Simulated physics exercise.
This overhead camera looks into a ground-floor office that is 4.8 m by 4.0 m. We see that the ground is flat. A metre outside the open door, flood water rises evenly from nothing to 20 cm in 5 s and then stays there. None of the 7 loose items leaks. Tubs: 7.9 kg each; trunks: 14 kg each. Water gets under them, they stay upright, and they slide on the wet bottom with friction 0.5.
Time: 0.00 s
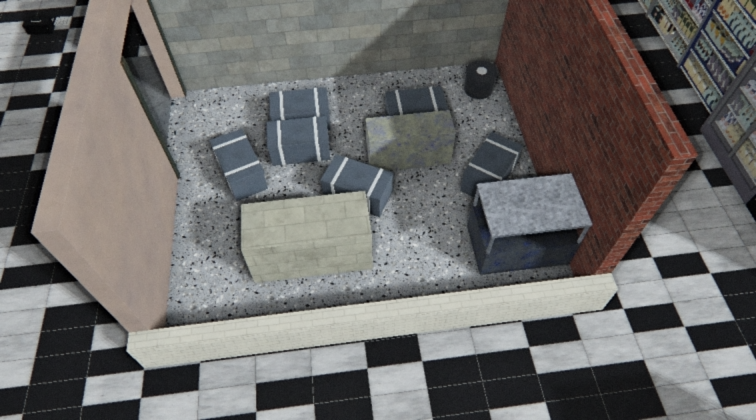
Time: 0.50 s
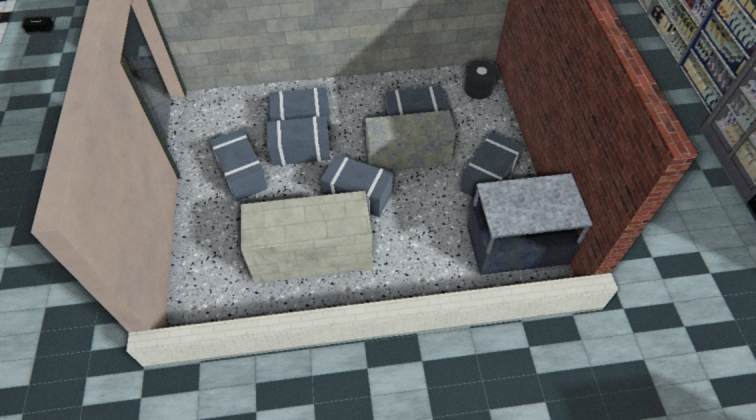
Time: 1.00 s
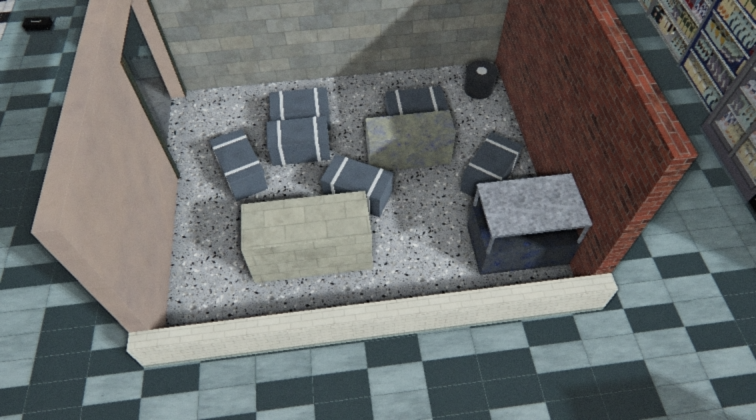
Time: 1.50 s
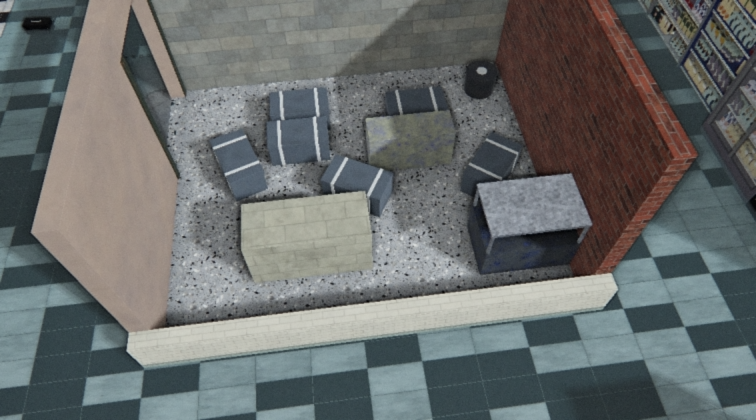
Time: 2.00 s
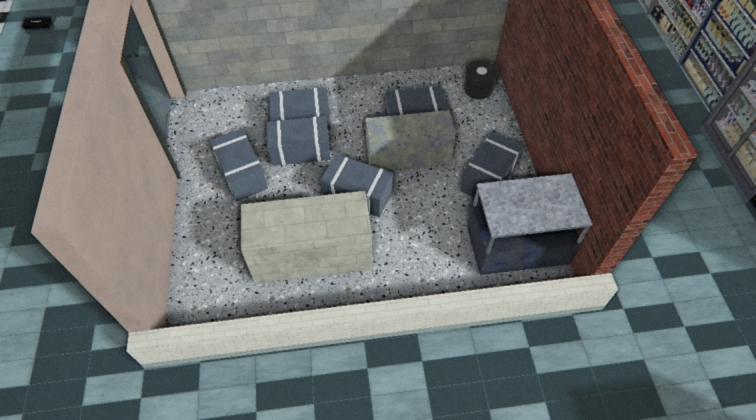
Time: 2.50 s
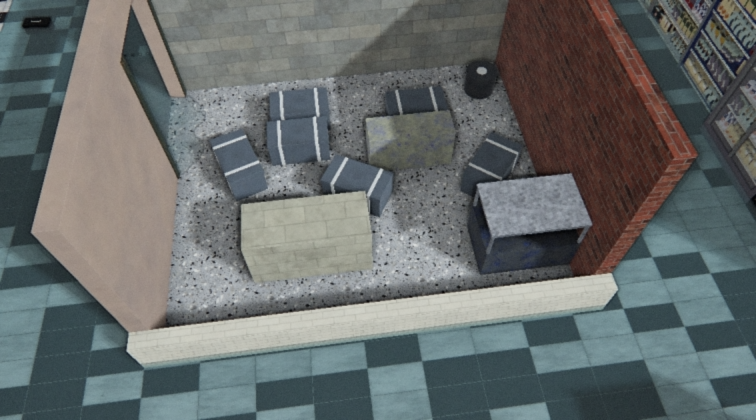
A small walled room with dark blue crates and pale blocks stays still throughout.
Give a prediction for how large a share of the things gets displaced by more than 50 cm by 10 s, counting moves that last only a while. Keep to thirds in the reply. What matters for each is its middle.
My answer: Two thirds or more.
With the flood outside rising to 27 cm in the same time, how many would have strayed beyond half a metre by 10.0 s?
In that case the number is 7.
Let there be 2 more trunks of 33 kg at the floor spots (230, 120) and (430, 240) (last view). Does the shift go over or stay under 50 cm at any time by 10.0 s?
In turn: More, short of it.
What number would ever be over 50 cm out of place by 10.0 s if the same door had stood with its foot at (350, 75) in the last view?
Then it comes to 6.
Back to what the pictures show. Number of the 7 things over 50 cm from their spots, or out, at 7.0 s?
The number I get is 4.
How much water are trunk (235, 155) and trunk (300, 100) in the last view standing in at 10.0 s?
Close to 4 and 16 centimetres.
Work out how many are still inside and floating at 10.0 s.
The number is 6.
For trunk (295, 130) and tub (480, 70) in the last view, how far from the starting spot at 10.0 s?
They've ended up 140 cm and 140 cm away, in that order.
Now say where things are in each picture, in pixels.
A tub at (482, 71) rests on the ground; a trunk at (236, 155), on the bottom; water covers 0.0 m2; 0 of 7 have shifted, in the first picture.
A tub at (482, 71), on the bottom; a trunk at (236, 155), on the bottom; water covers 0.0 m2; 0 of 7 have shifted, in the second picture.
A tub at (482, 71) rests on the ground; a trunk at (236, 155), on the bottom; 0.0 m2 under water; 0 of 7 have shifted, in the third picture.
A tub at (482, 71), on the bottom; a trunk at (236, 155), on the bottom; 0.0 m2 under water; 0 of 7 have shifted, in the fourth picture.
A tub at (482, 71), on the bottom; a trunk at (236, 155) rests on the ground; 0.0 m2 under water; 0 of 7 have shifted, in the fifth picture.
A tub at (482, 71), on the bottom; a trunk at (236, 155), on the bottom; 0.3 m2 under water; 0 of 7 have shifted, in the sixth picture.
After 3.5 s 0 of 7 are over 50 cm from their spots; 0 afloat.
After 4.5 s 0 of 7 are over 50 cm from their spots; 0 afloat.
After 7.0 s 4 of 7 are over 50 cm from their spots; 4 afloat.
After 10.0 s 7 of 7 are over 50 cm from their spots, and 7 have been at some point; 6 afloat.
